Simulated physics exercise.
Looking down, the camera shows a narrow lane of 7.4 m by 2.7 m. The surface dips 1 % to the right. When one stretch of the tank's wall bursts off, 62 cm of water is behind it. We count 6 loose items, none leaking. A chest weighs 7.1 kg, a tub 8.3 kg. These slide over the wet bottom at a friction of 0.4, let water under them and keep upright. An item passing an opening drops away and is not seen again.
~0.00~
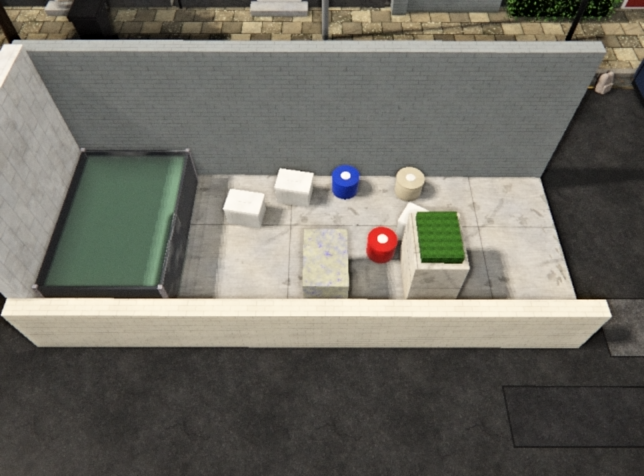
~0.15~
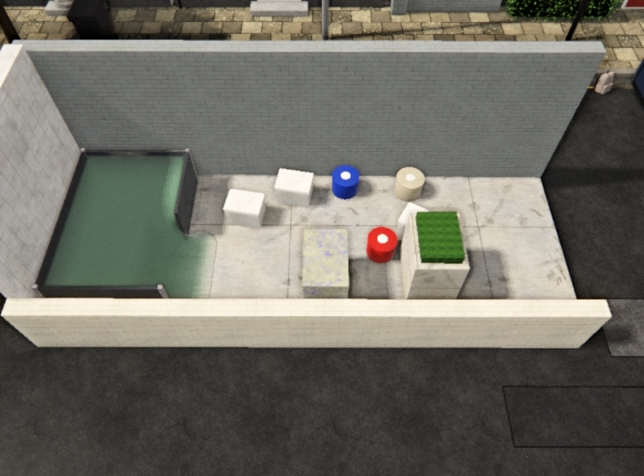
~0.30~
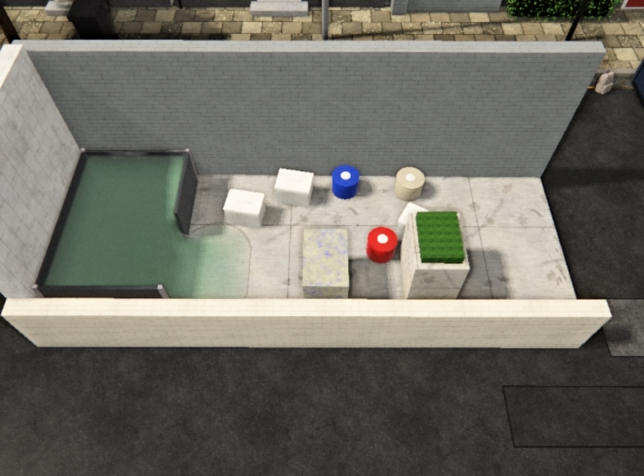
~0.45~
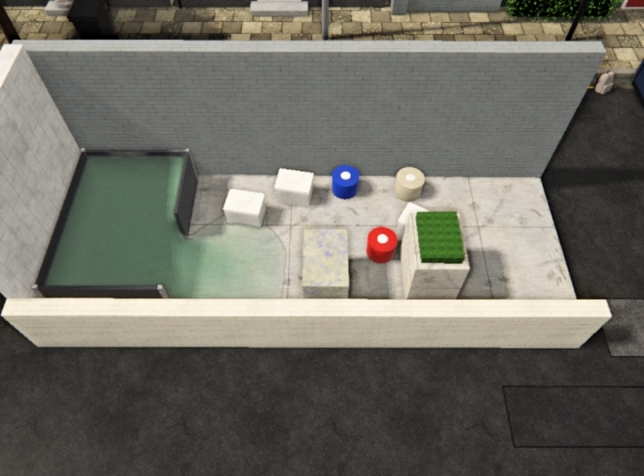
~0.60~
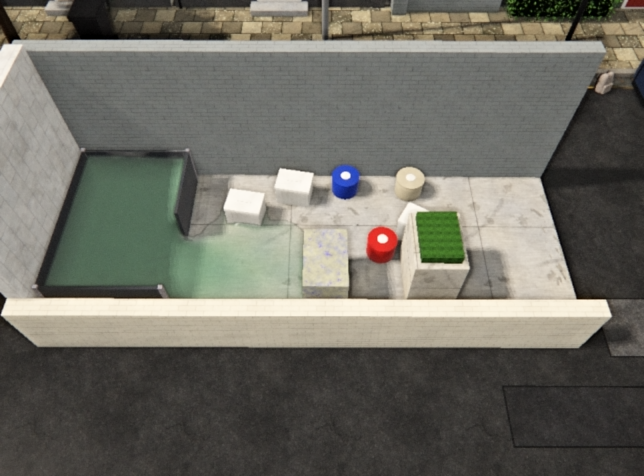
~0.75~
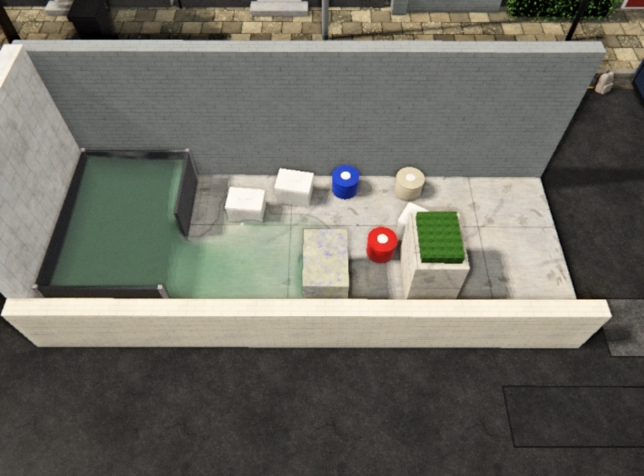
In a walled lane, part of a tank's side came away and greenish water spread right across the paving, reaching the nearest white block, which shifted slightly, while the blue and red tubs stayed put.
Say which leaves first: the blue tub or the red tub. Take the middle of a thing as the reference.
The blue one.
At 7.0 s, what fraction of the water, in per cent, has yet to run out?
Roughly 70 percent.
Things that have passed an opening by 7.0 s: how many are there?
I make it 4.
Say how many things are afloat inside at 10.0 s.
The count is 2.
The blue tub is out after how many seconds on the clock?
That happens at about 4.5 s.
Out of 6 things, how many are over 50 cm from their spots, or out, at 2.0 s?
Tally: 1.
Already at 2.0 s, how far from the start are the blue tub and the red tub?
About 10 and 5 cm by then.
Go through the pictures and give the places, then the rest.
In the first frame, the blue tub at (346, 176), on the bottom; the red tub at (382, 239), on the bottom; water covers 3.7 m2; 0 of 6 have shifted.
In the second frame, the blue tub at (346, 176) rests on the ground; the red tub at (382, 239), on the bottom; 4.4 m2 under water; 0 of 6 have shifted.
In the third frame, the blue tub at (346, 176) rests on the ground; the red tub at (382, 239) rests on the ground; water covers 5.3 m2; 0 of 6 have shifted.
In the fourth frame, the blue tub at (346, 176) rests on the ground; the red tub at (382, 239), on the bottom; water covers 6.2 m2; 0 of 6 have shifted.
In the fifth frame, the blue tub at (346, 176), on the bottom; the red tub at (382, 239) rests on the ground; 7.0 m2 under water; 0 of 6 have shifted.
In the sixth frame, the blue tub at (346, 176), on the bottom; the red tub at (382, 239), on the bottom; 7.5 m2 under water; 1 of 6 have shifted.
After 2.0 s the blue tub is near (353, 171), 0.1 m from its start, aground; the red tub is near (385, 238), 0.0 m from its start, aground; 0 of 6 are out; 0 afloat.
After 4.5 s the blue tub has gone out (at 4.4 s); the red tub is near (459, 225), 1.2 m from its start, aground; 2 of 6 are out; 2 afloat.
After 7.0 s the blue tub has gone out (at 4.4 s); the red tub has gone out (at 6.2 s); 4 of 6 are out; 2 afloat.
After 10.0 s the blue tub has gone out (at 4.4 s); the red tub has gone out (at 6.2 s); 4 of 6 are out; 2 afloat.
